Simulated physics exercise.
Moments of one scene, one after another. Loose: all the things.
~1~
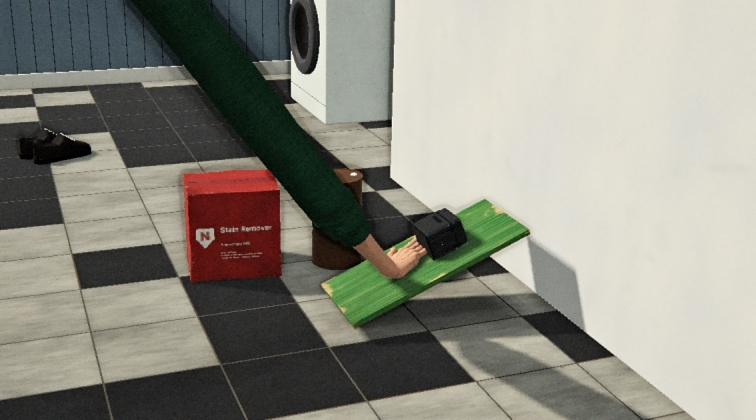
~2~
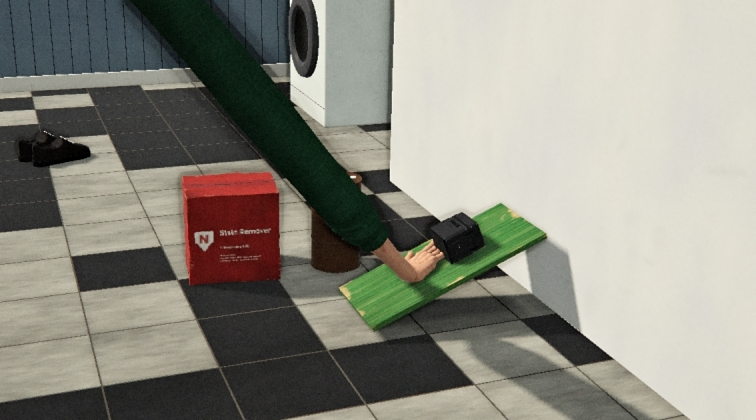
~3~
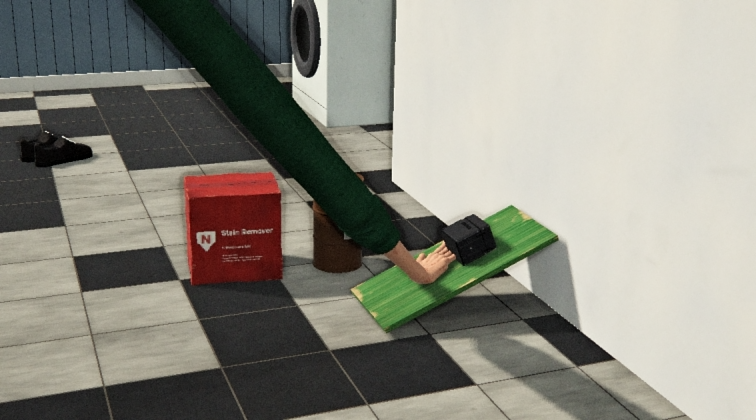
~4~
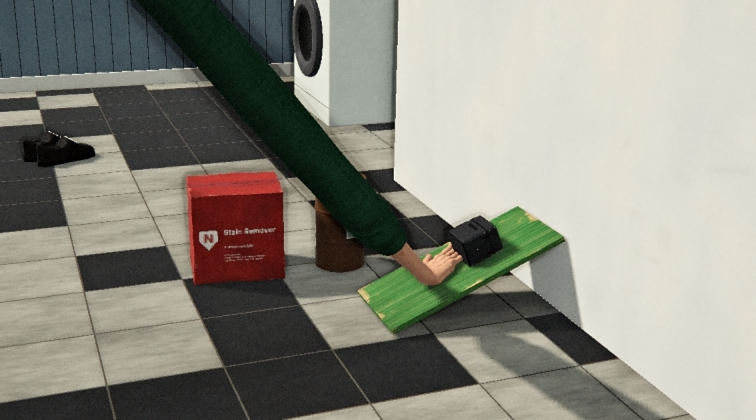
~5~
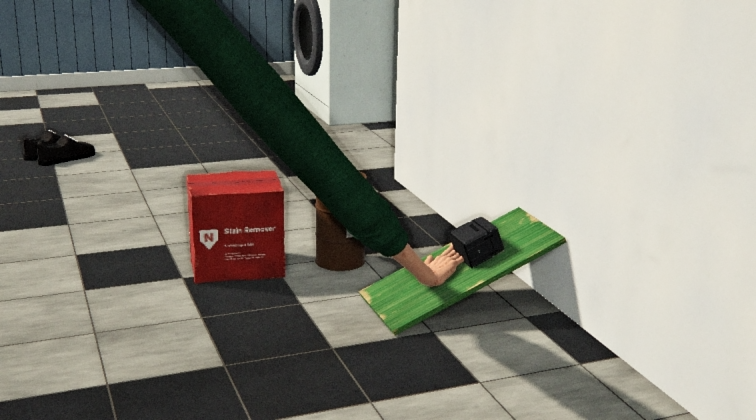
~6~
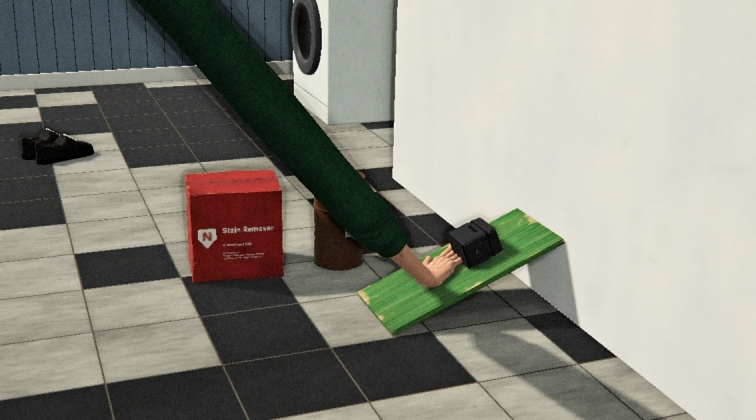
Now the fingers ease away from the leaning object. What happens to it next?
It gives way.
Then, 0.20 s past the last view, green board 6° lower than it was left near (456, 277).
Then, 0.30 s past the last view, green board 22° lower than it was left near (449, 304).
Then, 0.40 s past the last view, green board 22° lower than it was left near (449, 302).
Finally, moved from the start, green board; the other 2 still in place. Final places as the last picture's camera would see them, green board near (449, 302). The board gives way.
